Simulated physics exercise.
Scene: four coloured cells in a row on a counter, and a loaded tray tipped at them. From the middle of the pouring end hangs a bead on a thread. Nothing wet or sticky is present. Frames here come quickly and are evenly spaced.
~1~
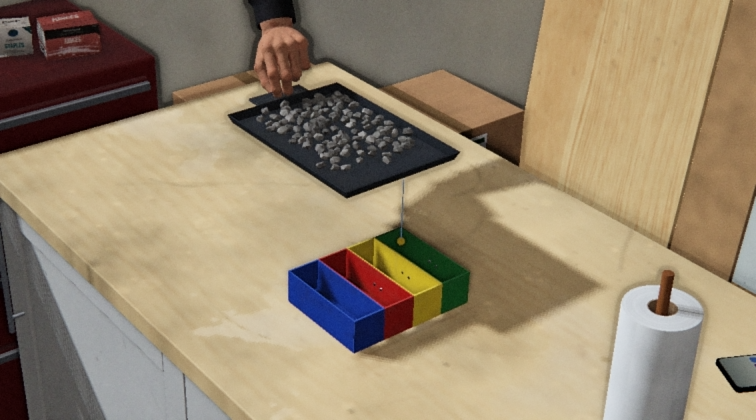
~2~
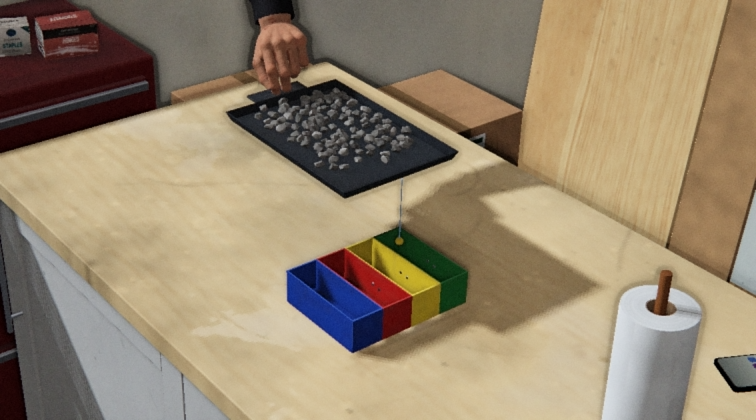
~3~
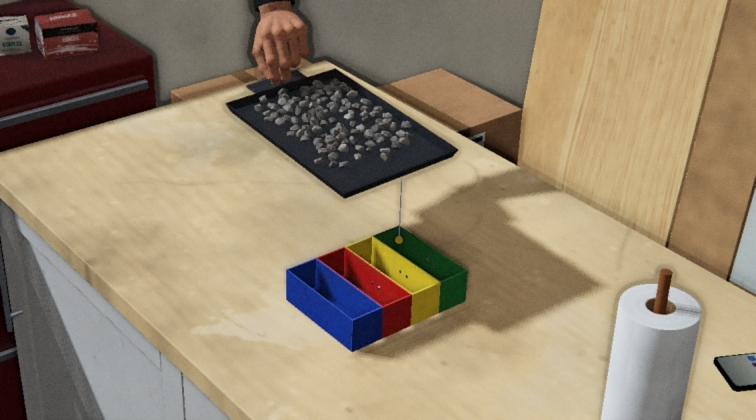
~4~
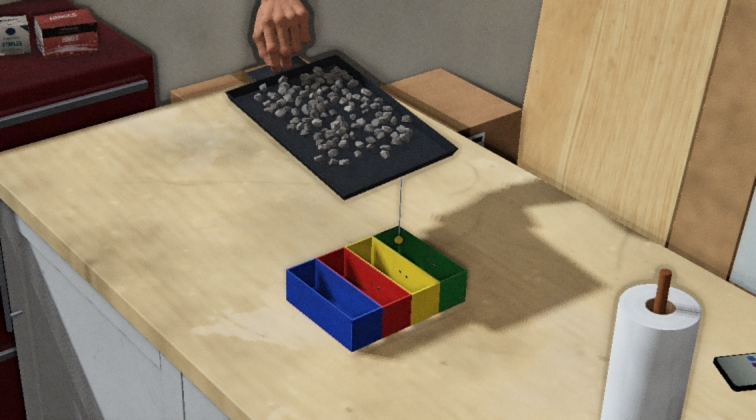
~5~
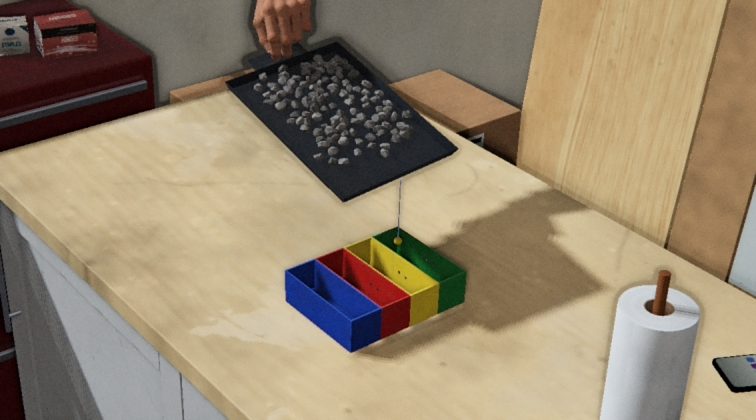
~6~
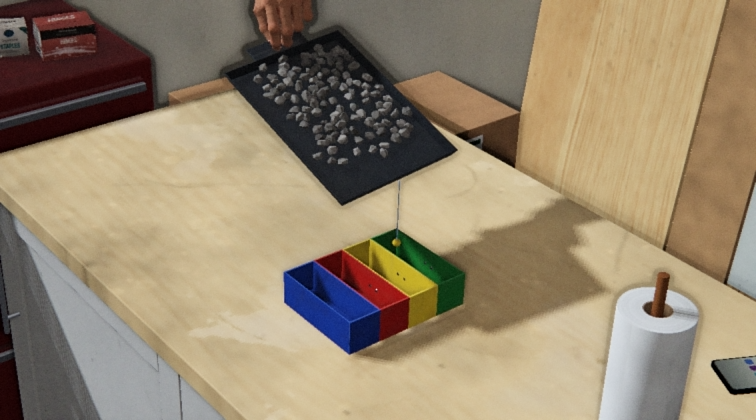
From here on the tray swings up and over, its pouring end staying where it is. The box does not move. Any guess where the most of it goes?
I'd say the red cell.
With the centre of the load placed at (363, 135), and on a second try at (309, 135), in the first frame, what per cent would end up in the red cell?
The first start yields 50 per cent, the second 40 per cent.
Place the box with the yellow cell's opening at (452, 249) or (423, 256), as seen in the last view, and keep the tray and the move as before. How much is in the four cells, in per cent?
Close to 20 in a hundred, followed by close to 60 in a hundred.
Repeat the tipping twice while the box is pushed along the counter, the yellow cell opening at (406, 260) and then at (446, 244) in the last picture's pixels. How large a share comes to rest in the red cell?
You'd end up with around 20 per cent and then around 10 per cent.
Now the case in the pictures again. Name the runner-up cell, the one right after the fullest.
That would be the cell in blue, just behind the top one.
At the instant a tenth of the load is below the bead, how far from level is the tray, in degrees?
Somewhere near 70°.
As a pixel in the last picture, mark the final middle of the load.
The centre comes to rest close to (373, 318).
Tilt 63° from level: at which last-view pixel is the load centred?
In the last view, the load is centred close to (364, 178).
Shortly afterwards, tray tipped steeply; the bulk on the tray; only a few in the blue cell; a little falling or outside the box.
Next, tray tipped past a quarter turn; only a few on the tray; near a third in the red cell; near a quarter in the blue cell; a little in the yellow cell; a little in the green cell; a little falling or outside the box.
Some moments later, tray tipped past a quarter turn; near a third in the red cell; near a quarter in the blue cell; a little in the yellow cell; a little in the green cell; a little falling or outside the box.
In the end, tray tipped past a quarter turn; near a third in the red cell; near a quarter in the blue cell; a little in the yellow cell; a little in the green cell; a little outside the box.
